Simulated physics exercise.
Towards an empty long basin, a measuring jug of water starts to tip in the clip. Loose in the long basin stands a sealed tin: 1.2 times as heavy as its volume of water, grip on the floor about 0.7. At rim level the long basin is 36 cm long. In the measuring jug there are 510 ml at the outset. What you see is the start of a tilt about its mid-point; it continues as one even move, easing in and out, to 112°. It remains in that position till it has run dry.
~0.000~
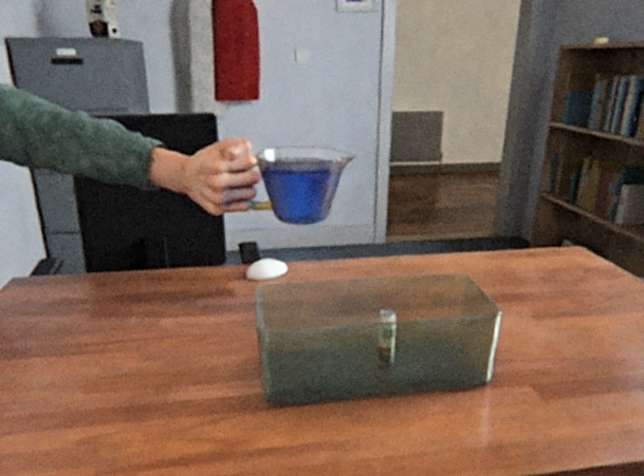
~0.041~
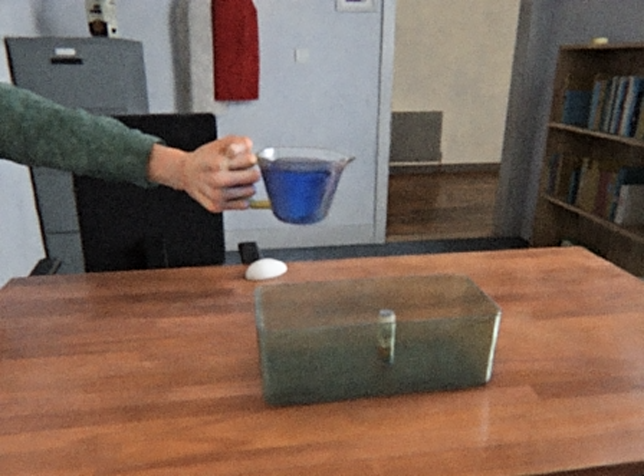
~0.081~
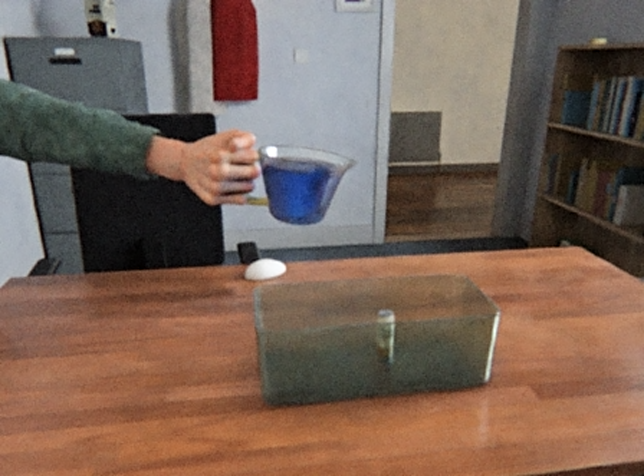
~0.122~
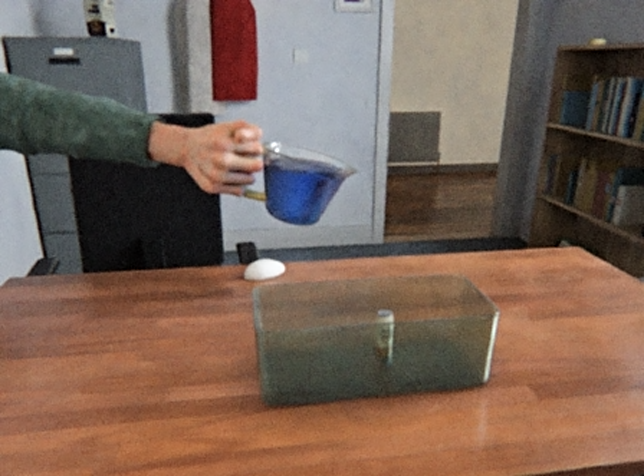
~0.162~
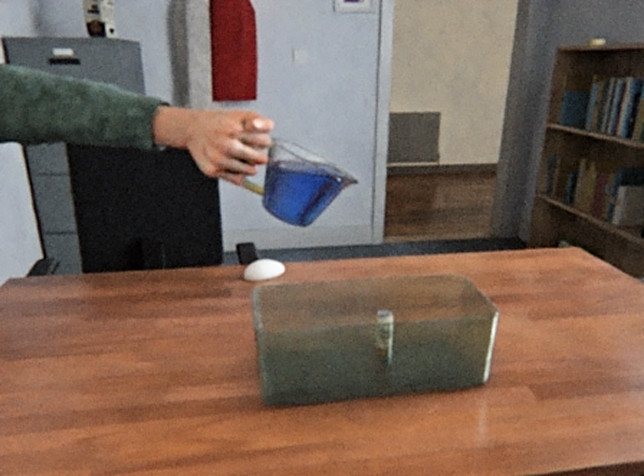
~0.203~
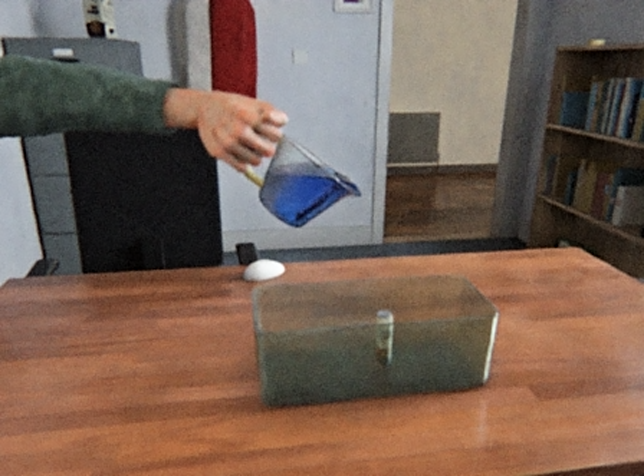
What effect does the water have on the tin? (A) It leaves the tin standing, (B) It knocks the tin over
Answer: B.
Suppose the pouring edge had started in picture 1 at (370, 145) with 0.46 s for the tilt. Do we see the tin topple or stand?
After that, the tin overturns.
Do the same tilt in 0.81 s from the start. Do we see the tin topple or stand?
Outcome - the tin comes down.
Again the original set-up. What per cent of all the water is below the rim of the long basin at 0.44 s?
I'd put it near 36 percent.
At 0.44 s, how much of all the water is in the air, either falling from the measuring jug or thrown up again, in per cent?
About 46 per cent.
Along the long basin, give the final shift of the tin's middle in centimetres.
Net tin displacement: Roughly 8.0 cm.
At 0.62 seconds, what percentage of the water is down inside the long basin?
Roughly 94 percent of it.
After 0.44 s the tilt is 108° and 19 per cent is still to pour; the tin stands where it began.
After 0.62 s the tilt is 112° and 0 per cent is still to pour; the tin leans 6°.
After 0.81 s the tilt is 112° and 0 per cent is still to pour; the tin lies on its side.
After 1.01 s the tilt is 112° and 0 per cent is still to pour; the tin lies on its side.
In the end the tin lies on its side.
